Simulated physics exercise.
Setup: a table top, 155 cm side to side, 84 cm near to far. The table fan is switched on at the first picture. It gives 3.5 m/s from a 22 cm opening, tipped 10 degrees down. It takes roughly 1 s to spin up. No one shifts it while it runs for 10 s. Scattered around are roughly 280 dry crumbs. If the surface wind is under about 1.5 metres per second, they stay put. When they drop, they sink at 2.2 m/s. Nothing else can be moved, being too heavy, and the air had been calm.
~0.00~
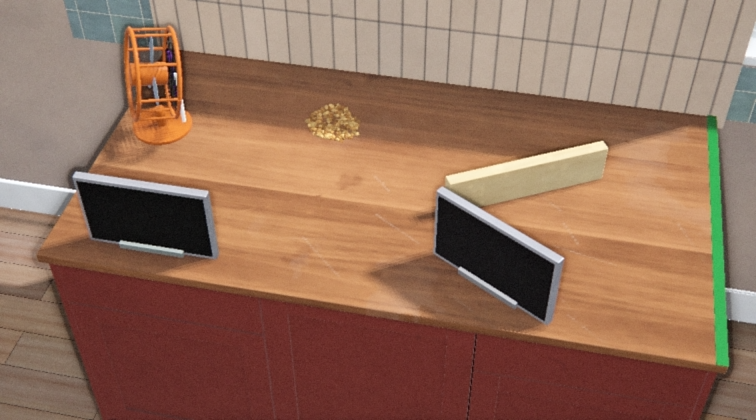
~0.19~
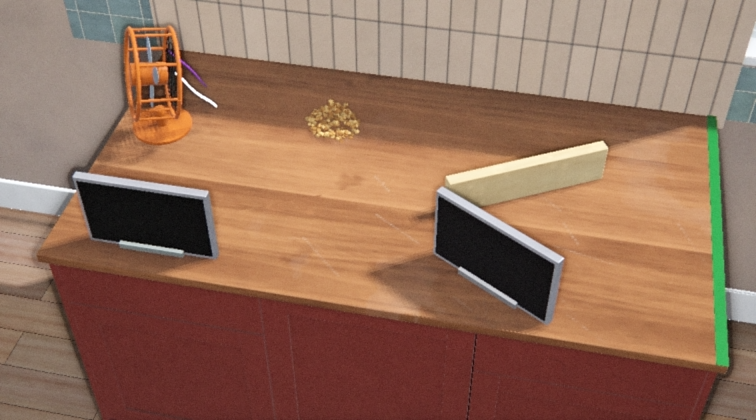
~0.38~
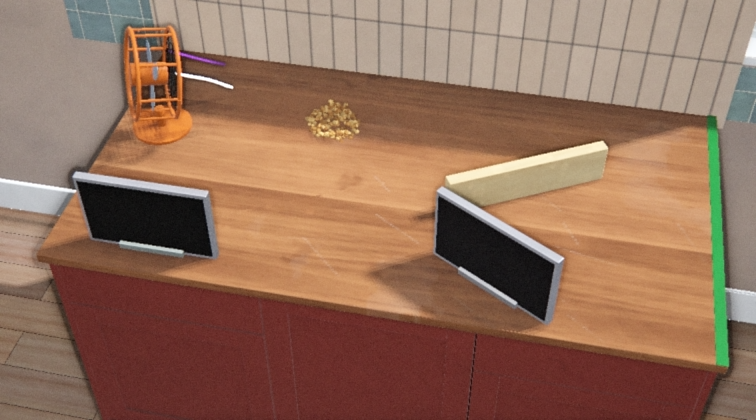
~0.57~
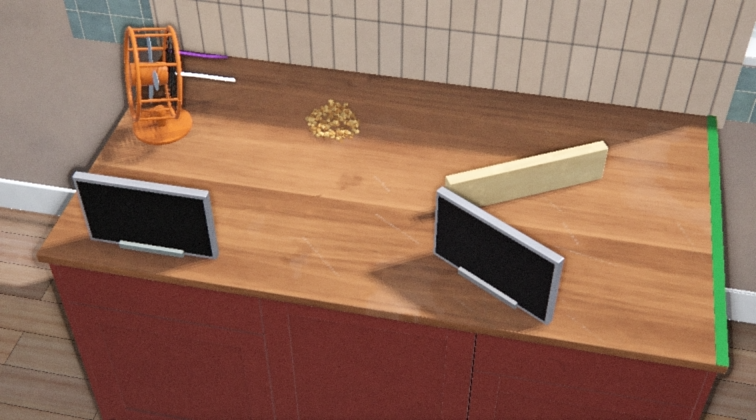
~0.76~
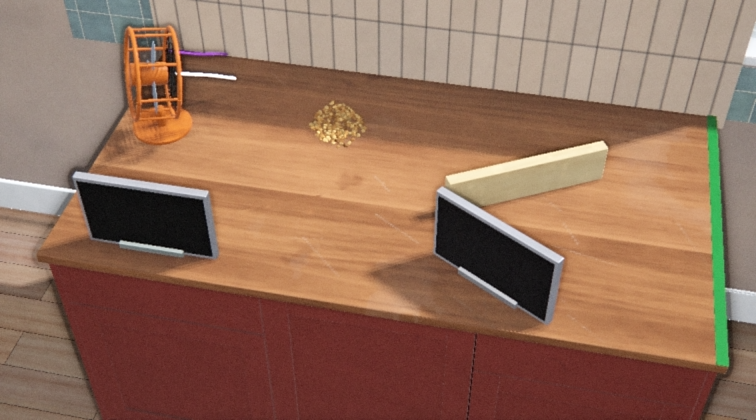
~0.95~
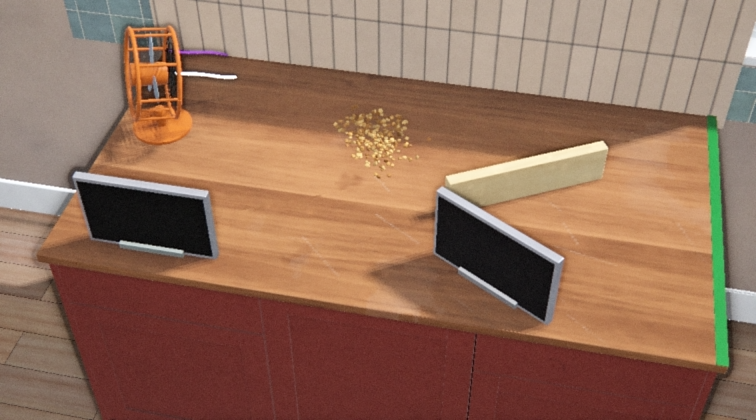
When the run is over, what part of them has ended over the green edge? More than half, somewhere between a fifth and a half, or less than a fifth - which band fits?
The band that fits is between a fifth and a half.
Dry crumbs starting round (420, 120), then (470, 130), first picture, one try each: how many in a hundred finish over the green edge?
First try about 70 per cent, second about 90 per cent.
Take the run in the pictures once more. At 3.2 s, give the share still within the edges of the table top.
I'd say close to 70 % are still there.
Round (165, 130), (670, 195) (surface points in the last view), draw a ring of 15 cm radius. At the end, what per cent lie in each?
First spot about 0 %, second about 15 %.
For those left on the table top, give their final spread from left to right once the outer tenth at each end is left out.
Looks like some 40 cm to me.
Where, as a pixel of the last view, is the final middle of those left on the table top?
(527, 176).
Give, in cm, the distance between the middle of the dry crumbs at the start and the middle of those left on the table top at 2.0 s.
Roughly 55 cm.
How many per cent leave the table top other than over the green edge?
It comes out at some 0 %.
After 2.0 s, 29 % are over the green edge; the middle of those still in play is near (540, 177); 43 % have settled or left.
After 3.2 s, 34 % are over the green edge; the middle of those still in play is near (532, 177); 60 % have settled or left.
After 5.5 s, 35 % are over the green edge; the middle of those still in play is near (533, 178); 64 % have settled or left.
After 10.0 s, at the end, 36 % are over the green edge; the middle of those still in play is near (527, 176).
